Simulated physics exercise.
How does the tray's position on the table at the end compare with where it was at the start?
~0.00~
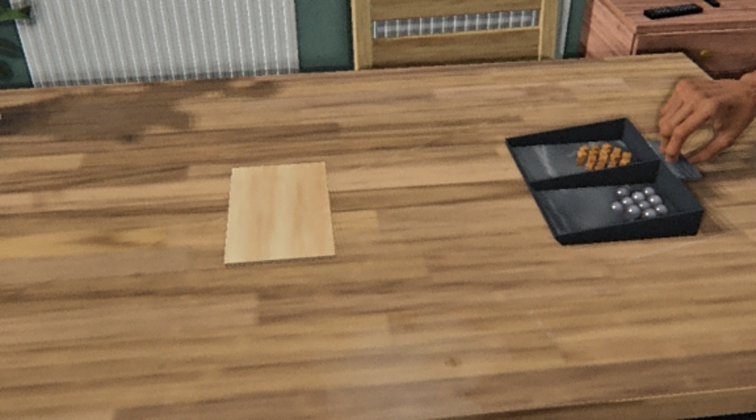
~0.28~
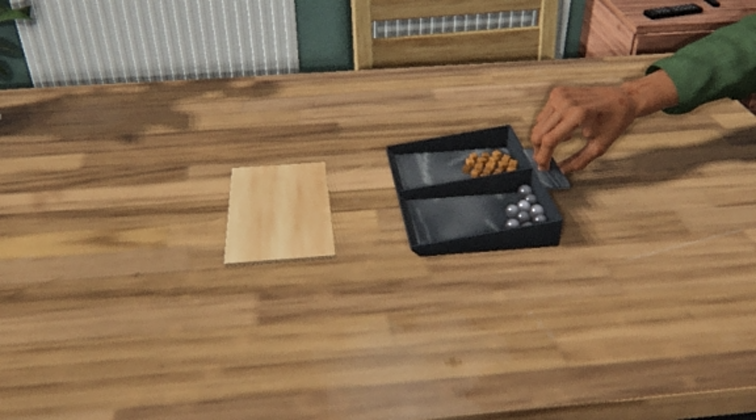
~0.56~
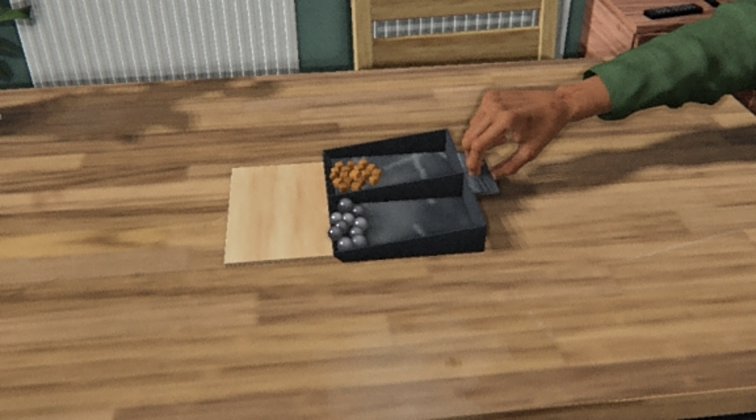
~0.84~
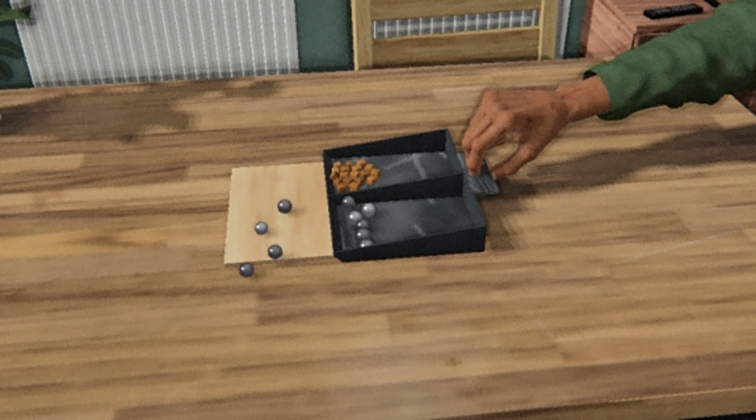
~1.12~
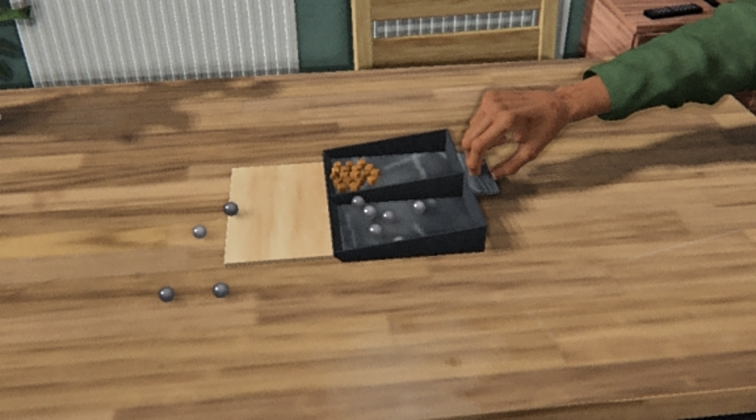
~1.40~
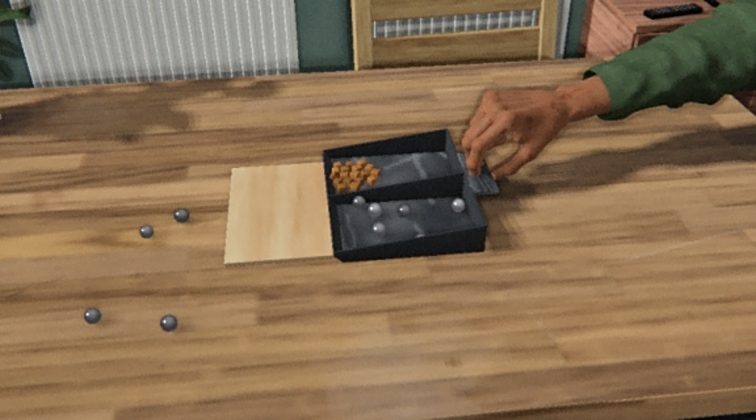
At the start the tray is over on the right side of the table, well away from the pale board. By the end it is further left, near the middle, resting against the board's right edge.
